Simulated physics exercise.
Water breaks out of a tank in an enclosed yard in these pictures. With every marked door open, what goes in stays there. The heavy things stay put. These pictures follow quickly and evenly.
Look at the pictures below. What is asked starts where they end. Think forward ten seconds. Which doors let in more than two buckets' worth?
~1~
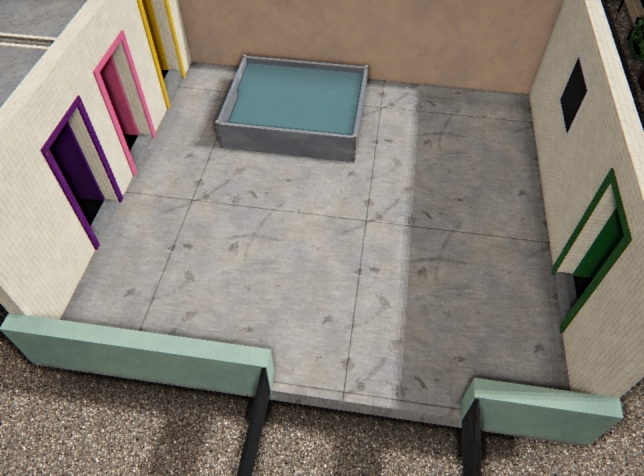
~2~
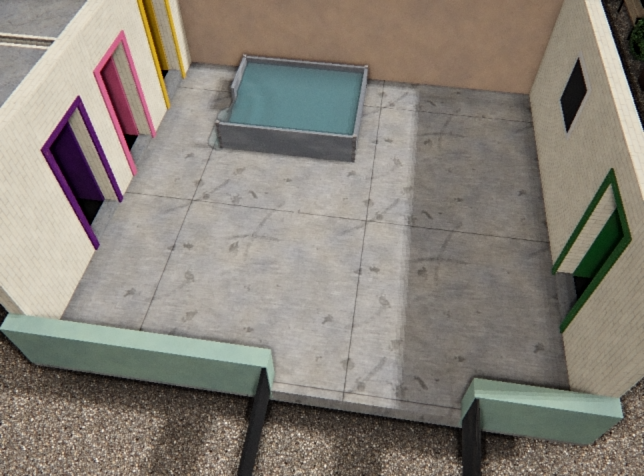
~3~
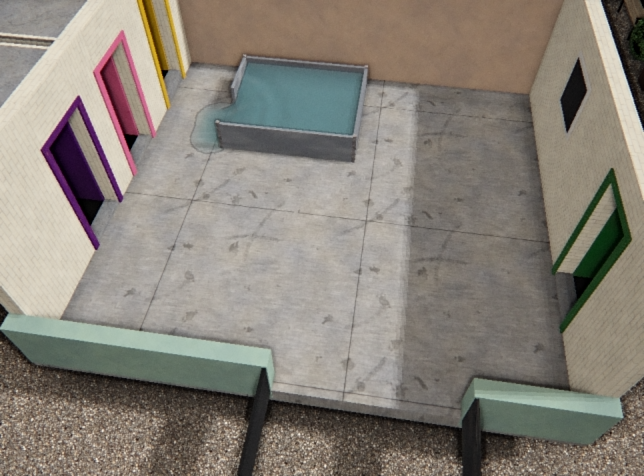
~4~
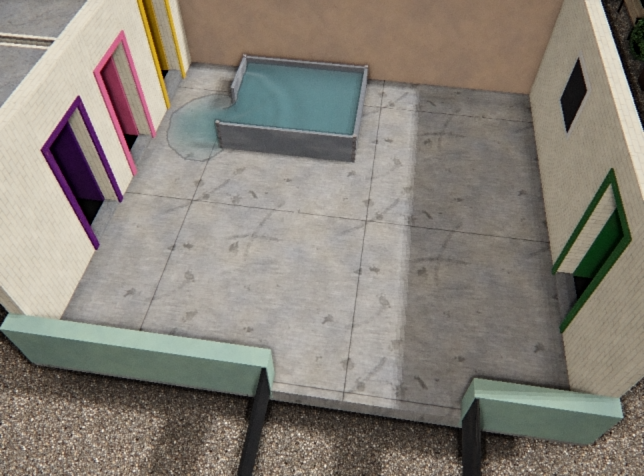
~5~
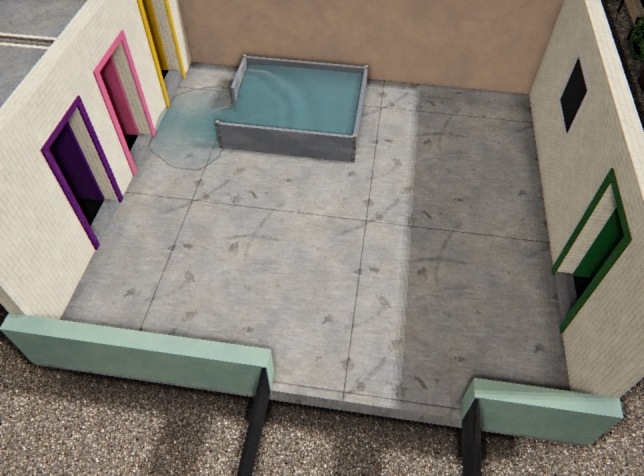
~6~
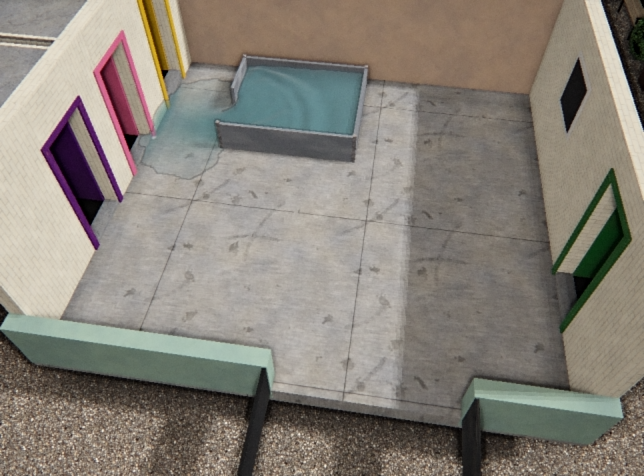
Purple door - no; pink door - yes; green door - no; yellow door - no.
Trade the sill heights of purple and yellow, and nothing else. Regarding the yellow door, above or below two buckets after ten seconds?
Result: Yellow door crosses the threshold.
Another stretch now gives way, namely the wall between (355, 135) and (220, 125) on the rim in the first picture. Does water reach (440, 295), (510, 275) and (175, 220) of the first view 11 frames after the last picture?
The first spot is soaked, the second spared and the third soaked.
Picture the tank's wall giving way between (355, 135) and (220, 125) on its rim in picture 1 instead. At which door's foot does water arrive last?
The yellow-painted one is last in line.
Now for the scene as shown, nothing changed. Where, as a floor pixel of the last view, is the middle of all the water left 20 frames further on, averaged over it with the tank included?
The spot I would choose is (253, 134).
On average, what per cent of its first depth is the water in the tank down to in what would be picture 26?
Near 52 in a hundred.
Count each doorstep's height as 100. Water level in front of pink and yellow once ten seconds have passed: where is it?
In order: Roughly 110 and 30 in a hundred.
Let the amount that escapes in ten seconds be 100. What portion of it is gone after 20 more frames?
Near 55 %.
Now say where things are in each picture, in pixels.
The first frame shows still water in the open tank at (296, 97).
In the second frame, water pours out at (230, 123) and has run to a hidden place.
In the third frame, water pours out at (230, 123) and has run to (208, 109).
In the fourth frame, the front is at (179, 112), out from the gap at (230, 123).
In the fifth frame, water pours out at (230, 123) and has run to (151, 143).
In the sixth frame, the front is at (179, 87), out from the gap at (230, 123).
A moment on, water covers 10 % of the floor; the purple door not reached, the pink door under two buckets in, the green door not reached, the yellow door wet at the sill, nothing in.
Next, water covers 15 % of the floor; the purple door wet at the sill, nothing in, the pink door far over two buckets in, the green door not reached, the yellow door wet at the sill, nothing in.
Then, water covers 30 % of the floor; the purple door wet at the sill, nothing in, the pink door far over two buckets in, the green door not reached, the yellow door under two buckets in.
Later, water covers 50 % of the floor; the purple door under two buckets in, the pink door far over two buckets in, the green door not reached, the yellow door under two buckets in.
In the end, water covers 80 % of the floor; the purple door under two buckets in, the pink door far over two buckets in, the green door wet at the sill, nothing in, the yellow door under two buckets in.
